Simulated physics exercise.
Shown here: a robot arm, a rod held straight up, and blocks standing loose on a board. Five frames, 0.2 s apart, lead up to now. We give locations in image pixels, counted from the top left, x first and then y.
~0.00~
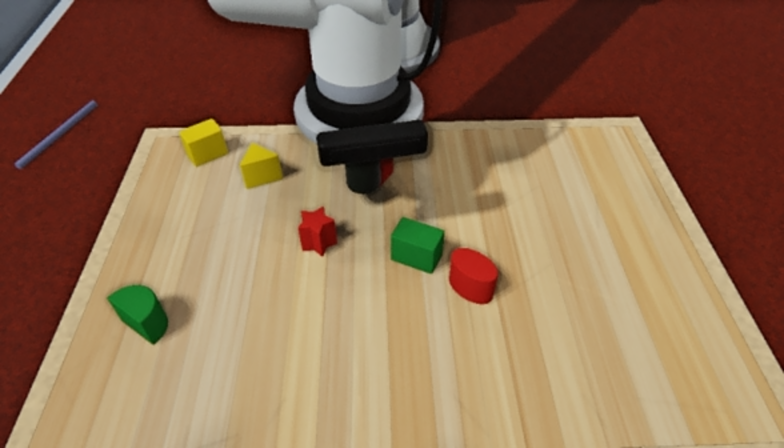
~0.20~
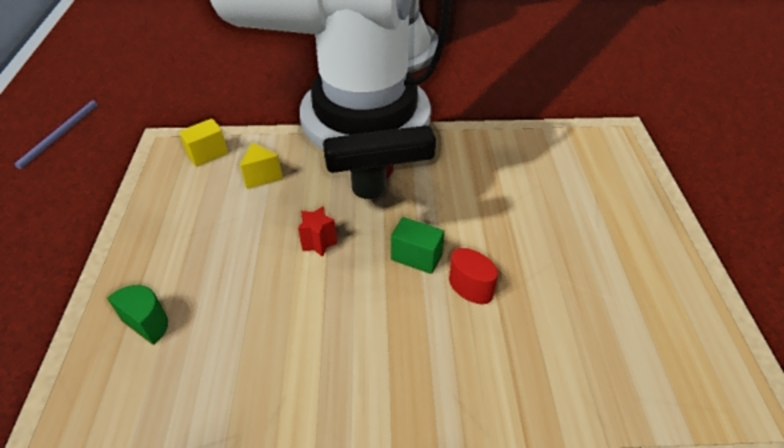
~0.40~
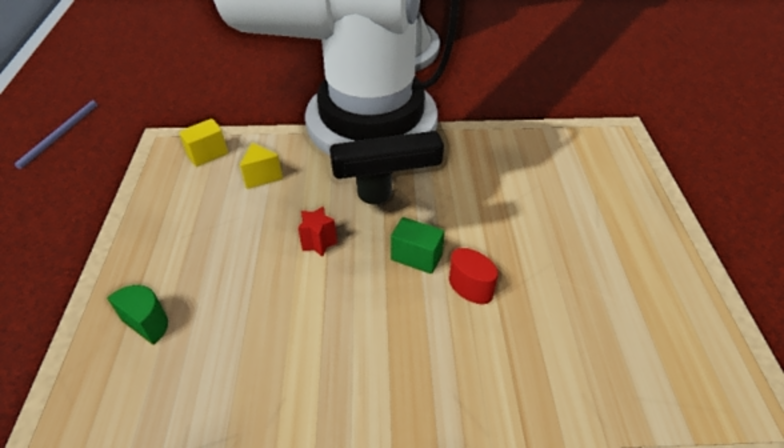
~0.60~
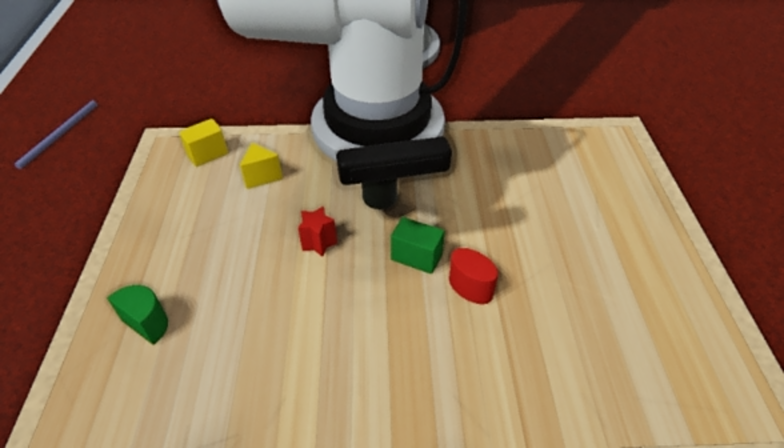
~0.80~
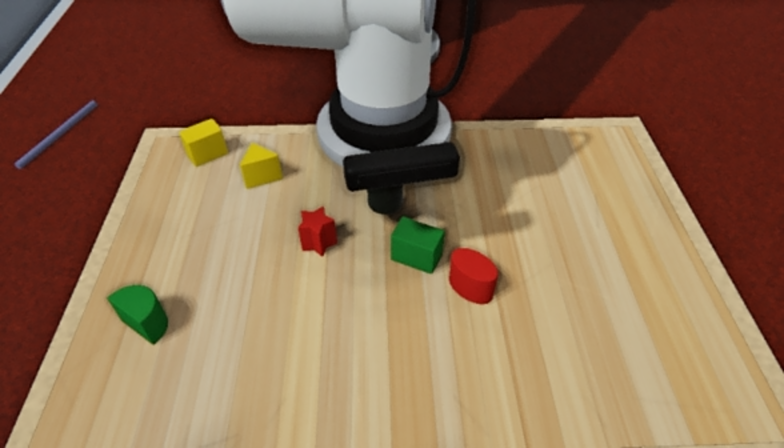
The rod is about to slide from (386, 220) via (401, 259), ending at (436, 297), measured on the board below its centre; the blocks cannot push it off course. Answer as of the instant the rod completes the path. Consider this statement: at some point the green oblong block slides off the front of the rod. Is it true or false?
It is false.
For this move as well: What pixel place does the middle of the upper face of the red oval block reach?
The middle of its top is at (525, 279).
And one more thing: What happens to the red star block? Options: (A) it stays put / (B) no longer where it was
Choice A: It stays put.
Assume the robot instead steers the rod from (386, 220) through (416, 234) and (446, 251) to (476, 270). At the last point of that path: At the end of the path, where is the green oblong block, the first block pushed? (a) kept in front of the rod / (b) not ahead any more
b - not ahead any more.
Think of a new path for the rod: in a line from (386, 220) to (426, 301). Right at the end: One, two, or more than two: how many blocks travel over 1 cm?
Two blocks move.
On the path given first. One third of the way, rod at (394, 230); green oblong block at (429, 246).
Two thirds of the way, rod at (412, 257); green oblong block at (455, 269), turned 30° anticlockwise; red oval block at (507, 276), turned 15° anticlockwise.
At the end, rod at (437, 281); red star block in place; red square in place; green oblong block at (474, 288), turned 70° anticlockwise; red oval block at (525, 279), turned 20° anticlockwise.
